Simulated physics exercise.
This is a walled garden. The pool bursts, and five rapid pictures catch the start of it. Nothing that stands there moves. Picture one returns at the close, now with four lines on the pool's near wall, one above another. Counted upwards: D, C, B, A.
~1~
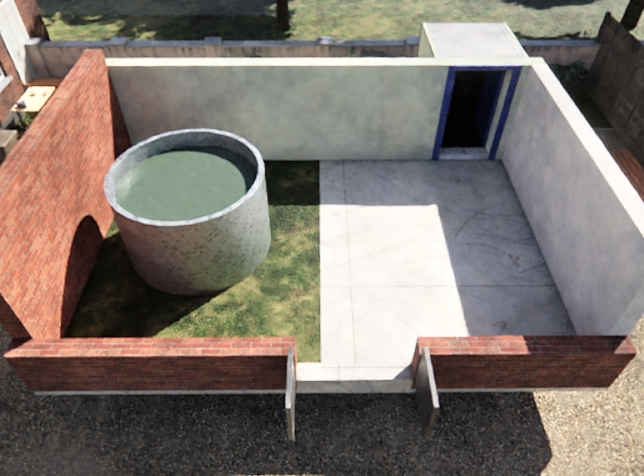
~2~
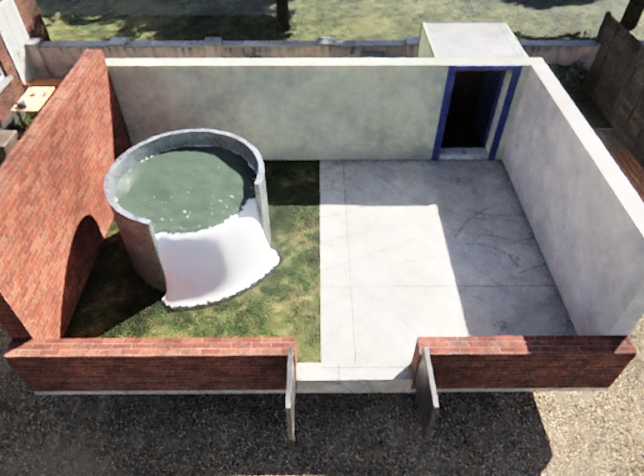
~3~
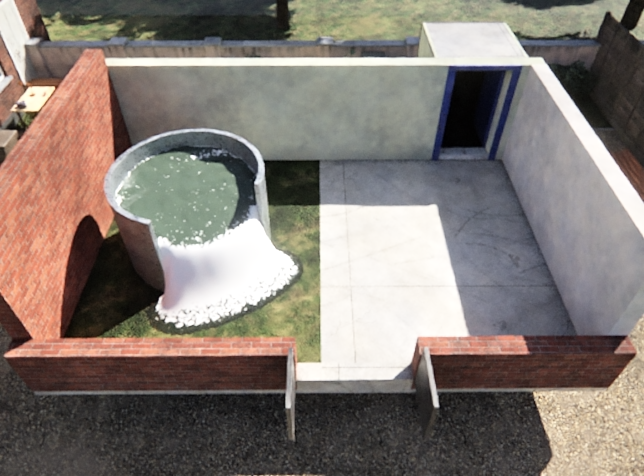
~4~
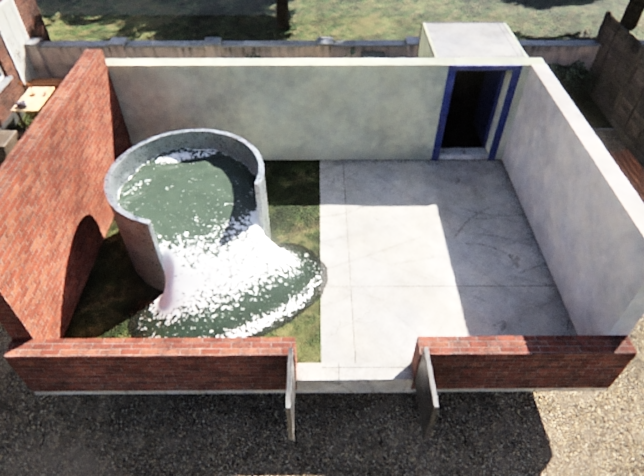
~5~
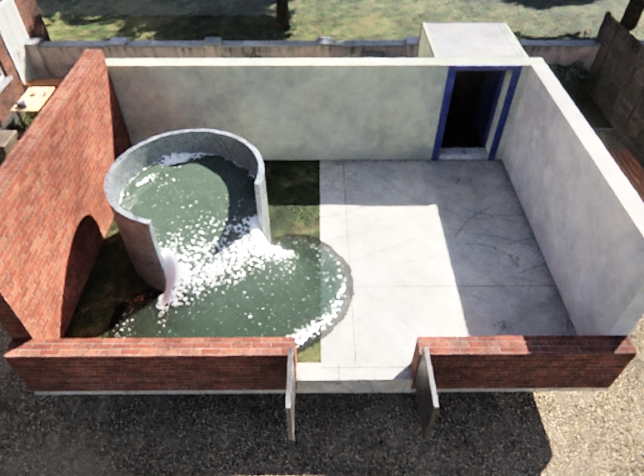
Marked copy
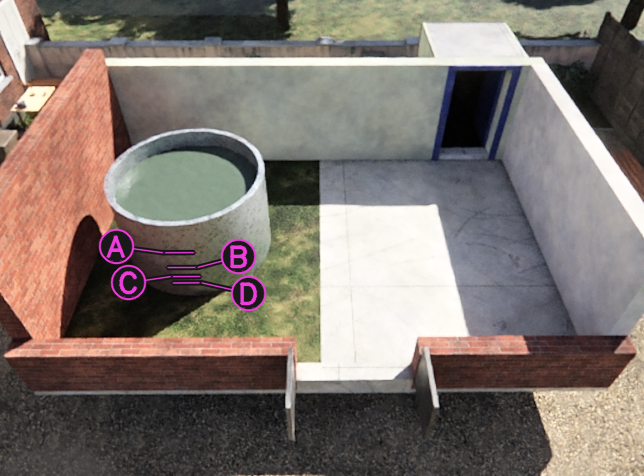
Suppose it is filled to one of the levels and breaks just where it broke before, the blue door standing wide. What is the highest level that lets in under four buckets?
I would pick mark B.
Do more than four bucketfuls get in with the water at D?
No, not at all.
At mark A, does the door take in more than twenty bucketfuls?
No, less.
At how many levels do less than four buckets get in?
Three of the four.
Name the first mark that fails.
A it is.
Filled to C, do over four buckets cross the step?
No, not at all.
On the marked copy, A at (178, 252); B at (182, 267); C at (185, 276); D at (187, 282); from the bottom up D, C, B, A.
With A, about 8 bucketfuls get in.
With B, a splash gets over, under a bucket.
With C, nothing gets over.
With D, nothing gets over.
